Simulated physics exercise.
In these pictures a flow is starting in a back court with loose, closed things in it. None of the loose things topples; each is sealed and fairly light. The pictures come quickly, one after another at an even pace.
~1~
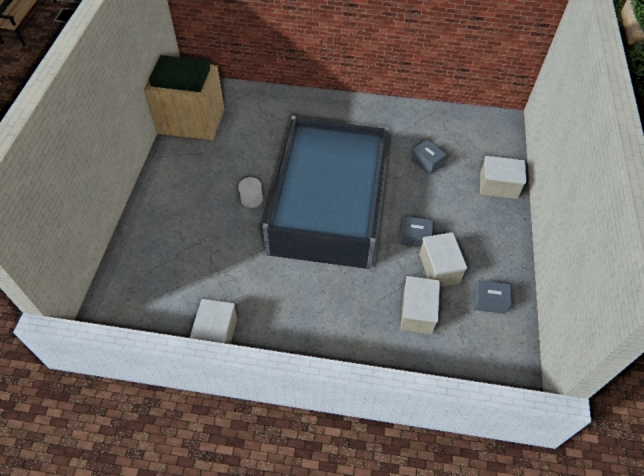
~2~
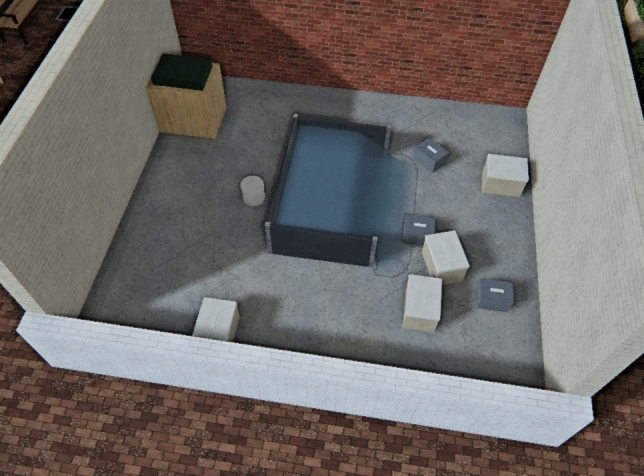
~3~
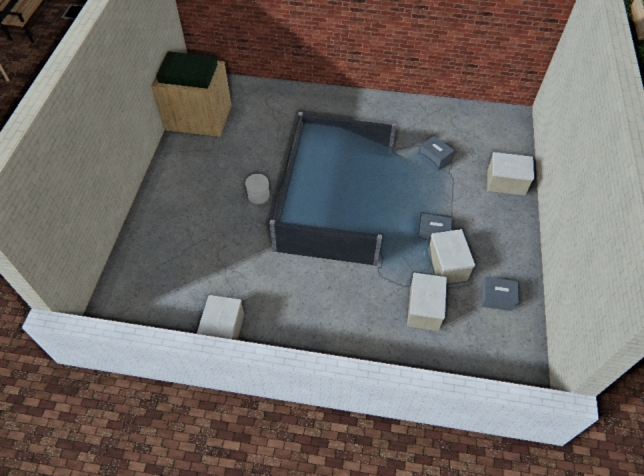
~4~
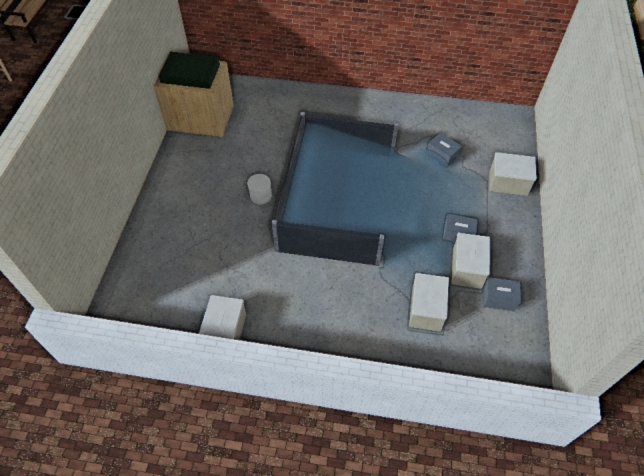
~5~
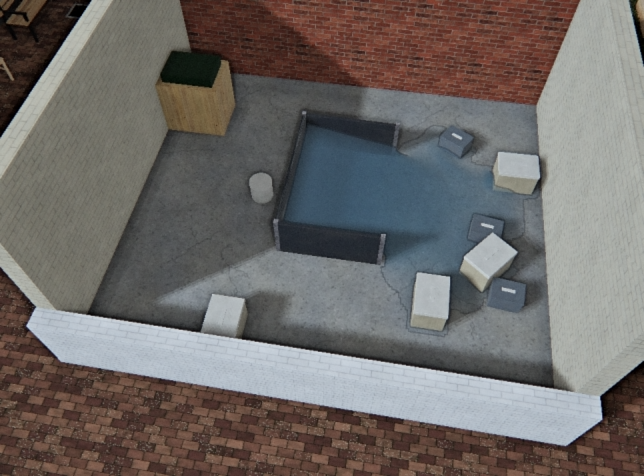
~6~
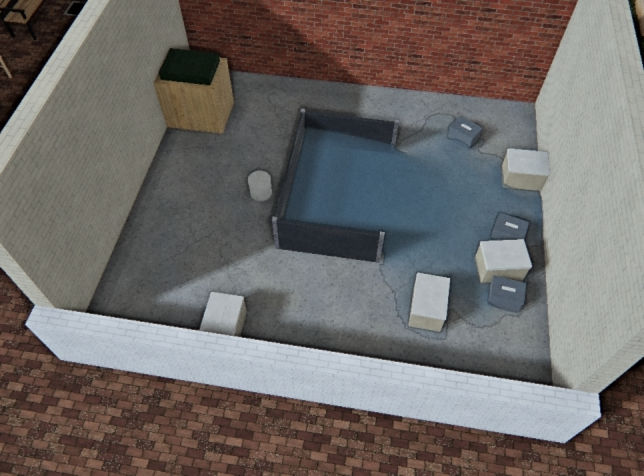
Walled back court seen from above, water spreading rightward from an open-sided tank and pushing grey and pale boxes along the ground.
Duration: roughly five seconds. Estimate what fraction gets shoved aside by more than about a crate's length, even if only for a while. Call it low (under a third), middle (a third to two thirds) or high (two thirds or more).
High.
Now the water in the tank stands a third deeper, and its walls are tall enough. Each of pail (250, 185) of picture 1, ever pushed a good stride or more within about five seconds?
Lab note - result: Distance not reached.
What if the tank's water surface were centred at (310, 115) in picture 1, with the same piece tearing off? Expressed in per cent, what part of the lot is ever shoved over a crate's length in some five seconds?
About 90 %.
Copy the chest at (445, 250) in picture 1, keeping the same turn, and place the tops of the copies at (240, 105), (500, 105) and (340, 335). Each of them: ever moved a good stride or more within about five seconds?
First remains in place, second driven off, third driven off.
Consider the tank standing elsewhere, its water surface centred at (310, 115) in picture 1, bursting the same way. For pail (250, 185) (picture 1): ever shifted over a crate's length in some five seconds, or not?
Lab note for this piece: Stayed below that mark.
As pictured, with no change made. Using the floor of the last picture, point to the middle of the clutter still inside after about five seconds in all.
About (255, 229).
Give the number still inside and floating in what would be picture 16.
My tally gives 5.
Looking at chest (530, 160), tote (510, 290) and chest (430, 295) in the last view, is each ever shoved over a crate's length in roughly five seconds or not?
Well, in the order you gave them, the first went the distance, the second went the distance, and the third went the distance.
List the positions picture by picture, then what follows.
The first picture shows a tote at (418, 227), on the bottom; a chest at (445, 252) rests on the ground; 0 of 8 have shifted.
The second picture shows a tote at (420, 225), on the bottom; a chest at (447, 250), on the bottom; 0 of 8 have shifted.
The third picture shows a tote at (436, 225) rests on the ground, close to its start; a chest at (453, 249) rests on the ground; 1 of 8 have shifted.
The fourth picture shows a tote at (462, 225), on the bottom, a stride from its start; a chest at (474, 253) rests on the ground, close to its start; 3 of 8 have shifted.
The fifth picture shows a tote at (487, 226) rests on the ground, a stride from its start; a chest at (491, 254) rests on the ground, a stride from its start; 3 of 8 have shifted.
The sixth picture shows a tote at (512, 226) rests on the ground, a stride from its start; a chest at (506, 254), on the bottom, a stride from its start; 5 of 8 have shifted.
A moment on, 3 of 8 are well off their spots; 3 afloat.
Next, 6 of 8 are well off their spots; 5 afloat.
Later, 6 of 8 are well off their spots; 4 afloat.
In the end, 7 of 8 are well off their spots, and 7 have been at some point; 5 afloat.
